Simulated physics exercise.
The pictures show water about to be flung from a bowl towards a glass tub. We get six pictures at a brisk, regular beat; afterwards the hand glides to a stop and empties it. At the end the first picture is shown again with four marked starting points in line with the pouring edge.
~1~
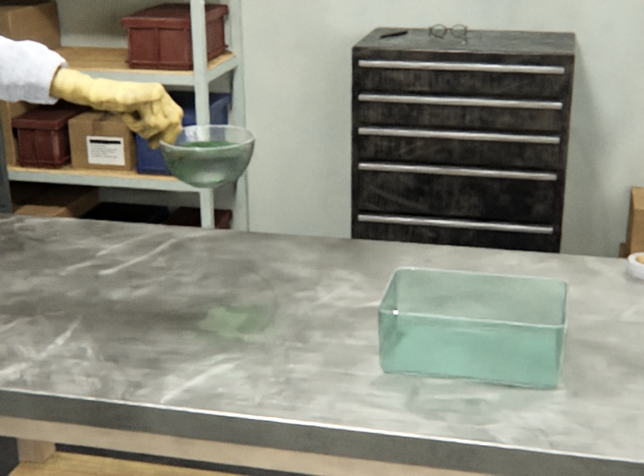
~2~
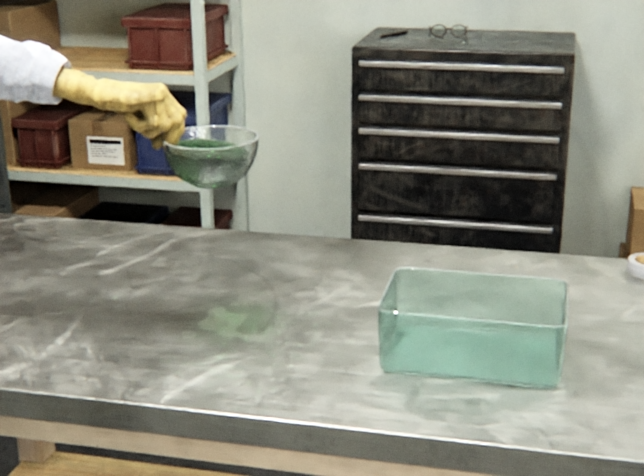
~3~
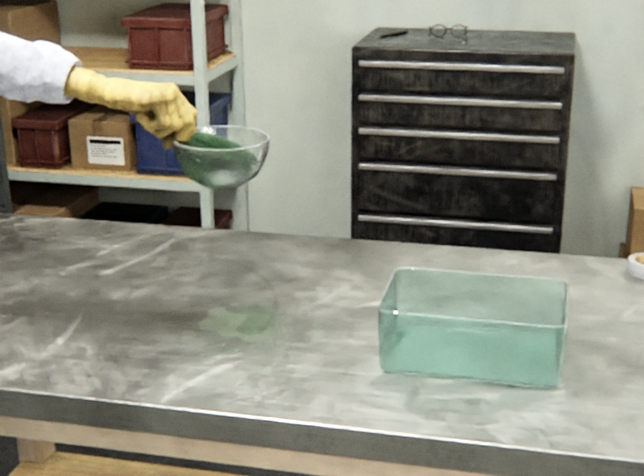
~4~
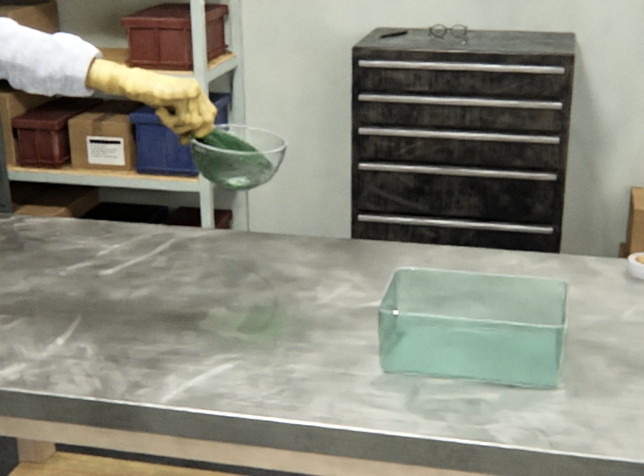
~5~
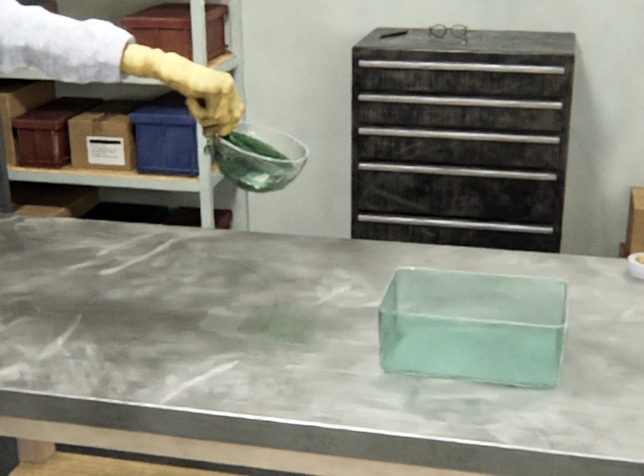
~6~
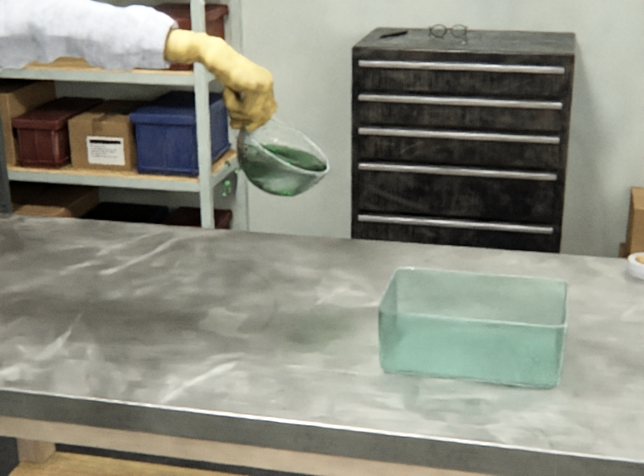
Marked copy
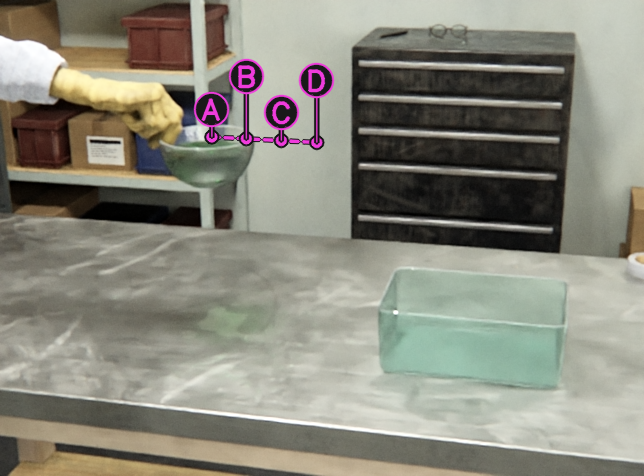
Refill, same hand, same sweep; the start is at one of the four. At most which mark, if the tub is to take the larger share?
I would pick spot A.
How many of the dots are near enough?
All four.
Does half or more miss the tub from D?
No, not at all.
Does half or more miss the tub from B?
No.
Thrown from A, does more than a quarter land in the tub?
Yes, it does.
On the marked copy, A at (211, 137); B at (246, 138); C at (281, 140); D at (316, 142).
For spot A, about 66 % lands in the tub, 26 % falls short and 7 % goes beside or beyond.
For spot B, about 79 % lands in the tub, 10 % falls short and 10 % goes beside or beyond.
For spot C, about 79 % lands in the tub, 6 % falls short and 15 % goes beside or beyond.
For spot D, about 84 % lands in the tub, 9 % falls short and 7 % goes beside or beyond.
